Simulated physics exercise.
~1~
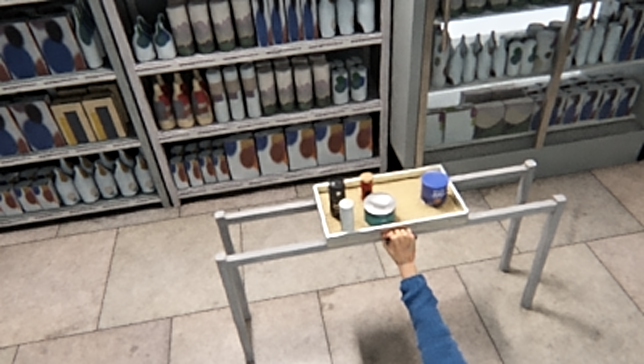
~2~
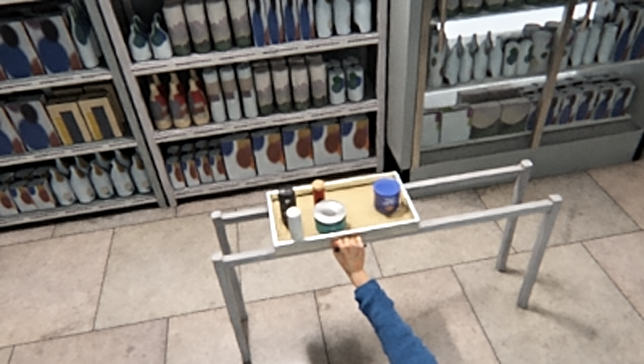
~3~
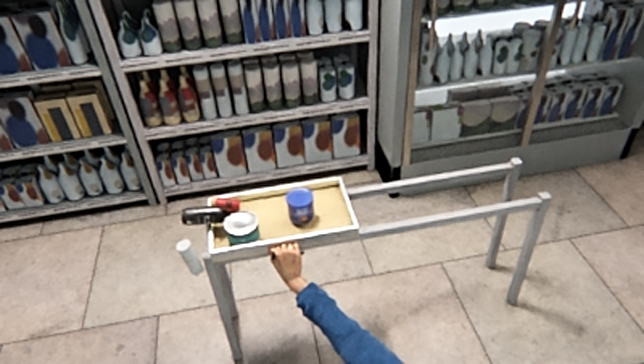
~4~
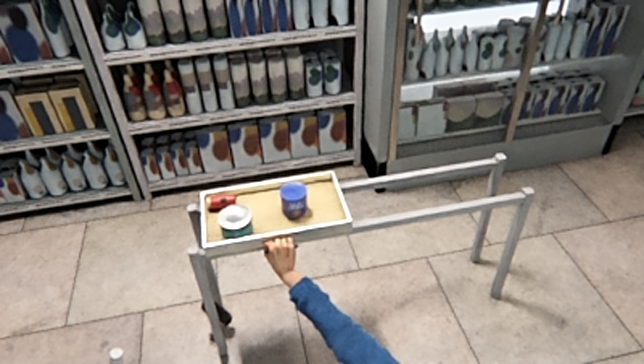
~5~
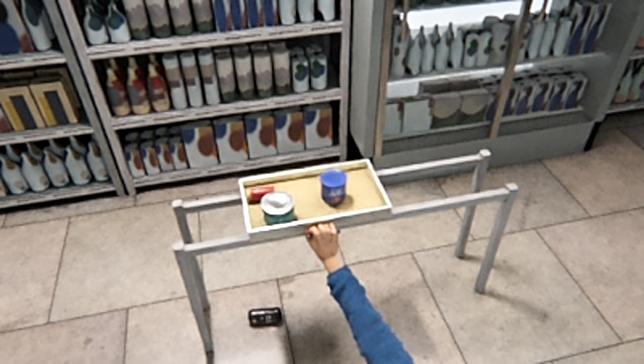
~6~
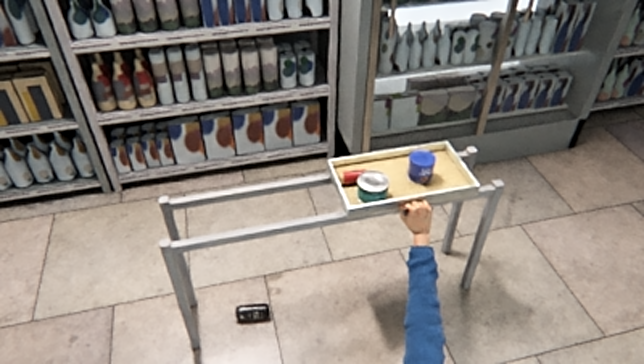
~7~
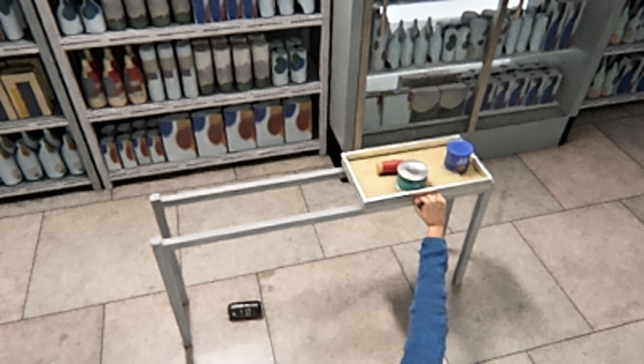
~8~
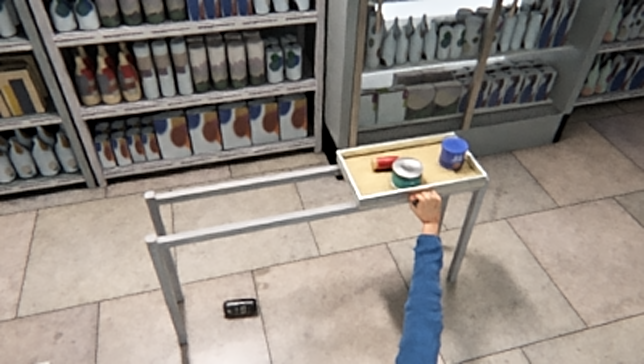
The video shows a hand sliding a tray of small containers left along a metal rack, where a black can and a white shaker fall off and a red one tips over, then sliding it right, where it stops with the red shaker, turquoise tub and blue tin aboard.
